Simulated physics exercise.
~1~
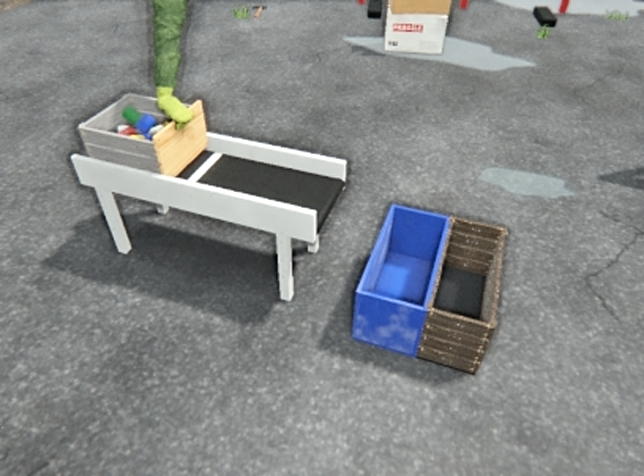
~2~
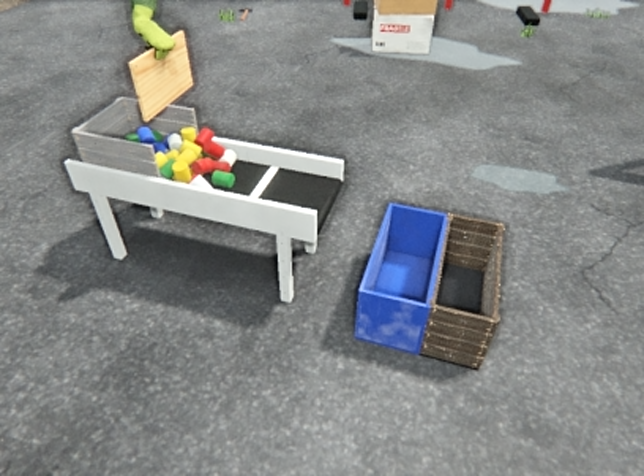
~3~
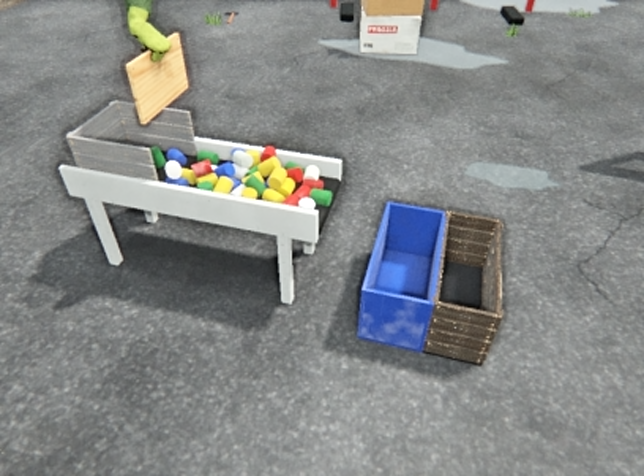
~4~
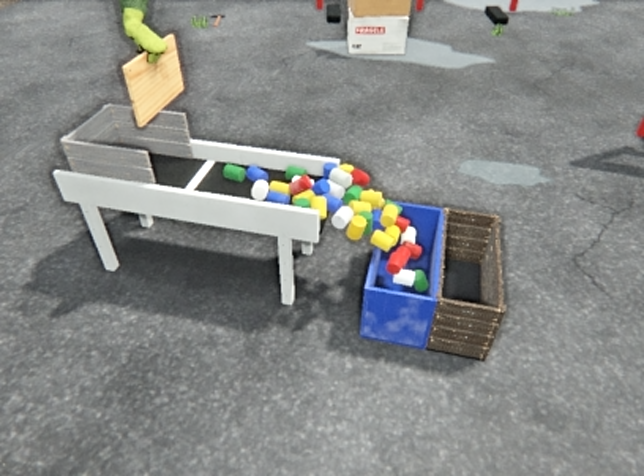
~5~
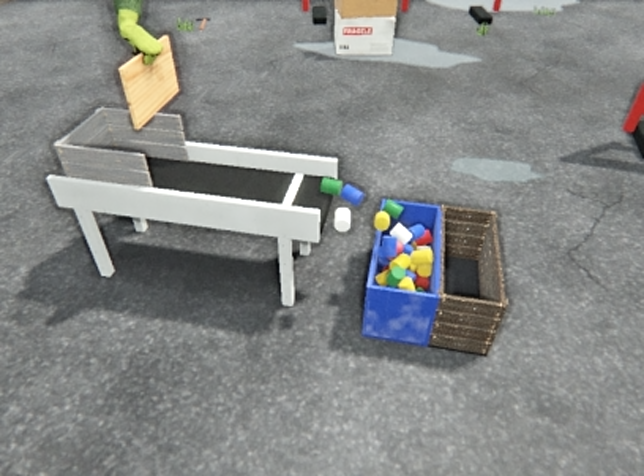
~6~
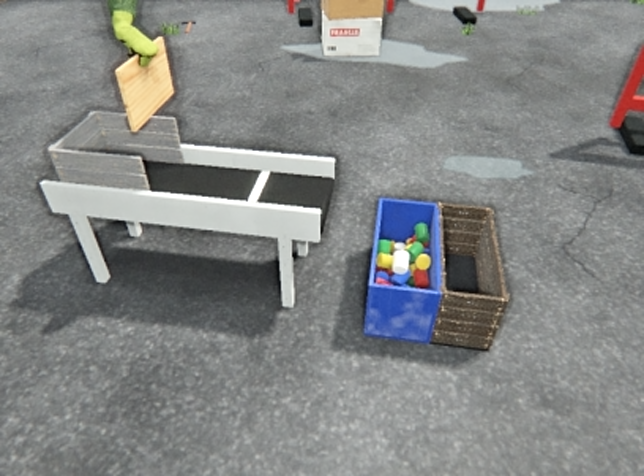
Colourful pieces ride the belt from the grey pen and drop into the blue tote.
